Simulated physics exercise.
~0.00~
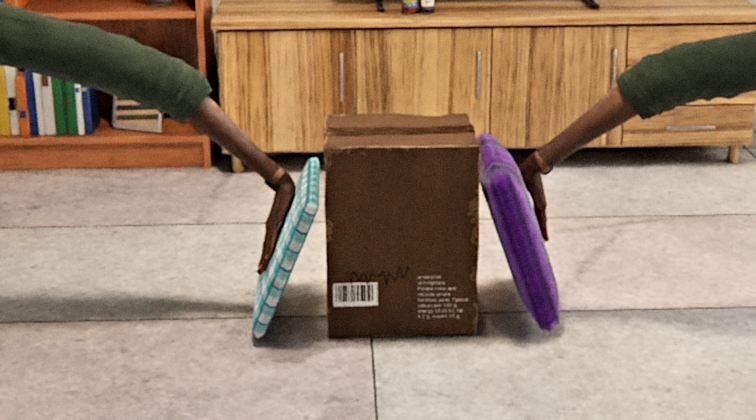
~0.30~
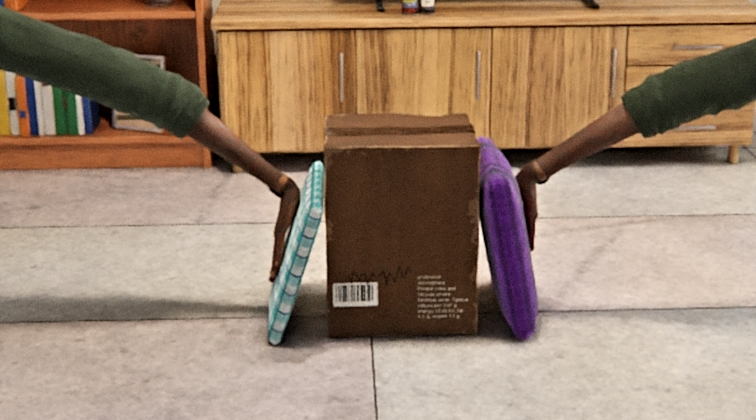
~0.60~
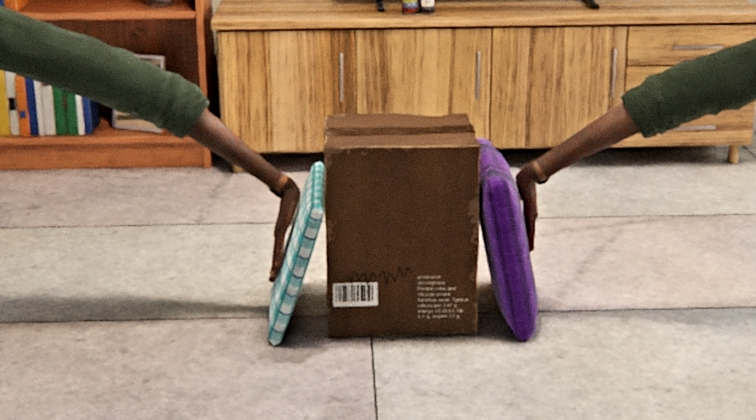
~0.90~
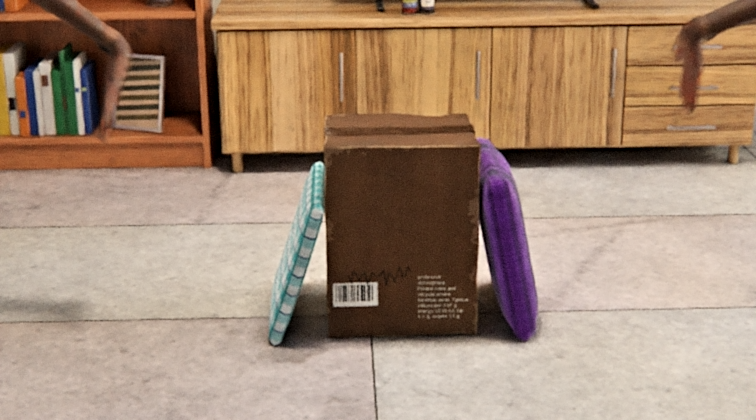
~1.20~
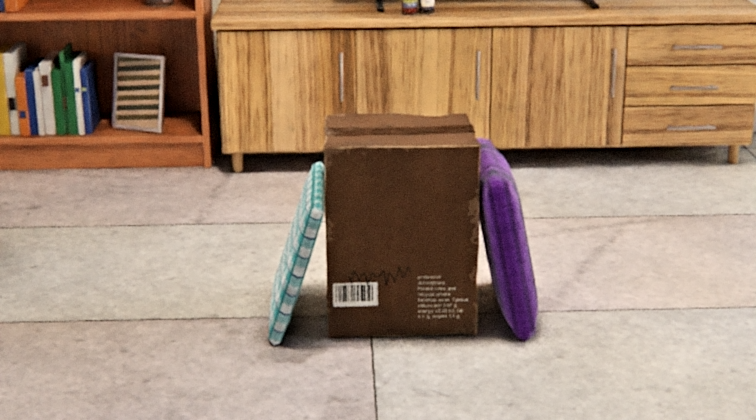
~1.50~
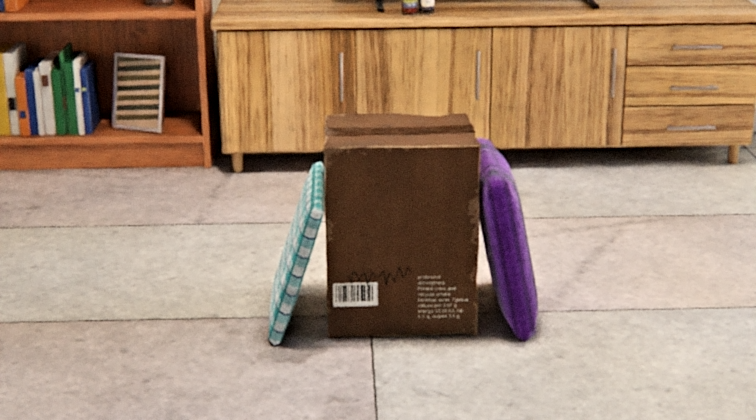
Two hands lean a turquoise pad and purple cushion against a box; both stay propped.
